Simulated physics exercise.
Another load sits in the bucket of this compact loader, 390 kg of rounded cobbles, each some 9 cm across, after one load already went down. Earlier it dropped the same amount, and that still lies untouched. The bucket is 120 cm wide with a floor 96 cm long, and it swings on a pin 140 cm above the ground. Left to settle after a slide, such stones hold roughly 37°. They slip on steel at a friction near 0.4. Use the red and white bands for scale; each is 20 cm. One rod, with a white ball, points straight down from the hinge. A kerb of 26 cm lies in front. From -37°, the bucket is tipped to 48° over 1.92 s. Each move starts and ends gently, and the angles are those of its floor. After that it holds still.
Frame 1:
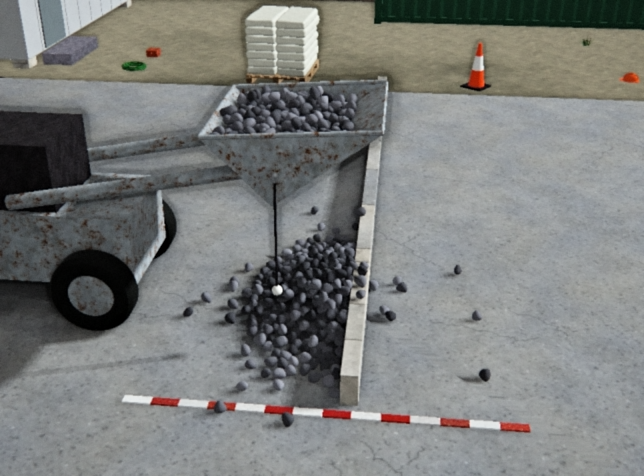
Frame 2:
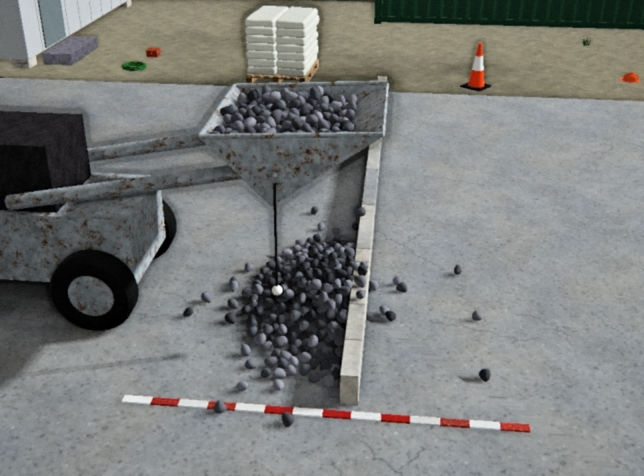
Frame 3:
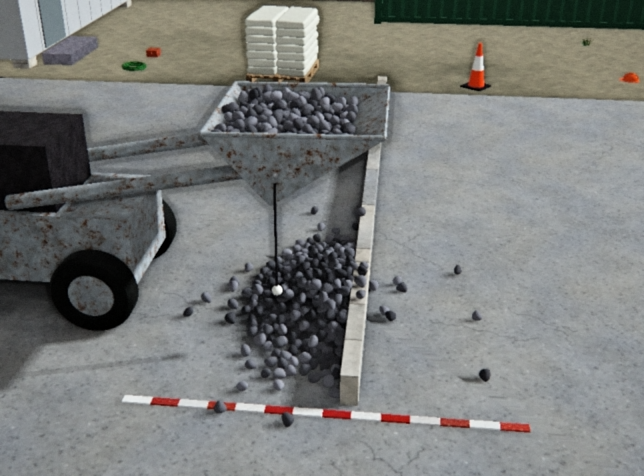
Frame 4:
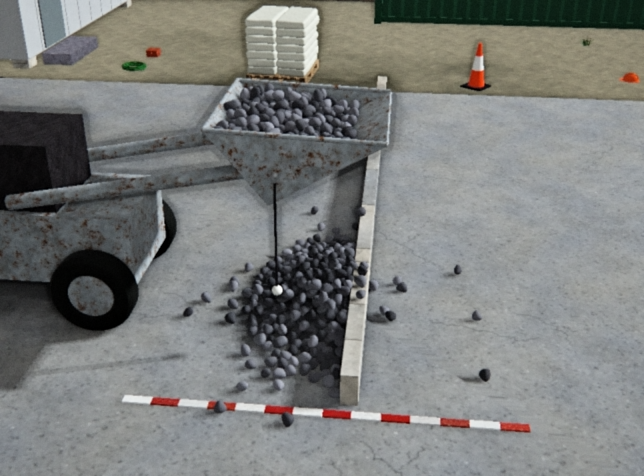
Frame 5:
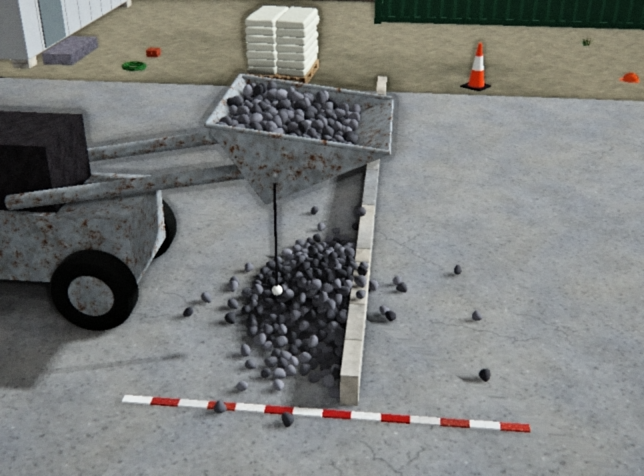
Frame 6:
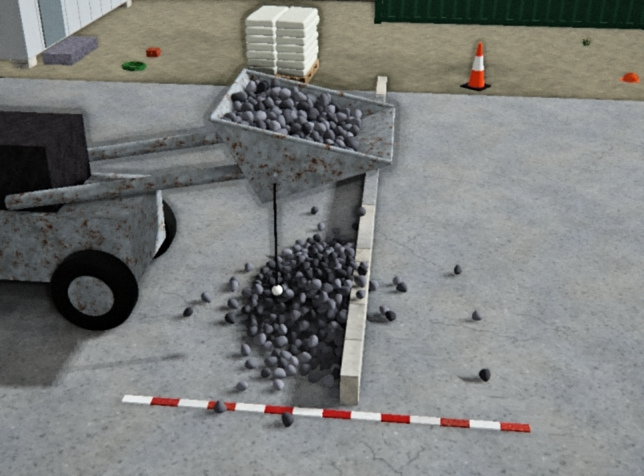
A rusty grey loader slowly tilts its stone-filled bucket slightly downward at the right.
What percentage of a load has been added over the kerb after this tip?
95 %.
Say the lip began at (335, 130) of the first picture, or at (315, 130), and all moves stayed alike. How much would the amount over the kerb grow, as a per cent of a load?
Roughly 35 and 15 per cent, in that order.
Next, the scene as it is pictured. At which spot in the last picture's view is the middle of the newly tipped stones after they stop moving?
The centre sits about (423, 299).
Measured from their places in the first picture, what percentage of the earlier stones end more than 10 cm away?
0 per cent.
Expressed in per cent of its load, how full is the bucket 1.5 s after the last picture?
About 10 percent is still in there.
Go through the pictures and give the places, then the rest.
Lip at (383, 133), floor tilted -37°, highest stones at (283, 97). The earlier load is highest near (348, 266), 32 cm above ground level, 98 % on this side of the kerb, 2 % over the kerb, in the first picture.
Lip at (384, 134), floor tilted -36°, highest stones at (283, 97), in the second picture.
Lip at (385, 138), floor tilted -34°, highest stones at (266, 98), in the third picture.
The bucket is at -31°, its lip at (387, 145); the top of the load is at (260, 97), in the fourth picture.
Lip at (390, 153), floor tilted -26°, highest stones at (262, 94), in the fifth picture.
Lip at (391, 163), floor tilted -21°, highest stones at (263, 93), in the sixth picture.
Then, 0.9 s after the last picture the floor is at 35°; in per cent of one load, 97 in the bucket, 100 on this side of the kerb, 4 over the kerb; the foremost stones are at (422, 299).
Then, 1.5 s after the last picture the floor is at 48°; in per cent of one load, 9 in the bucket, 116 on this side of the kerb, 75 over the kerb; the foremost stones are at (476, 312).
Then, 1.8 s after the last picture the floor is at 48°; in per cent of one load, 0 in the bucket, 103 on this side of the kerb, 97 over the kerb; the foremost stones are at (531, 302).
Then, 4.5 s after the last picture the floor is at 48°; in per cent of one load, 0 in the bucket, 103 on this side of the kerb, 97 over the kerb; the foremost stones are at (590, 289). Net gain over the kerb, 95.
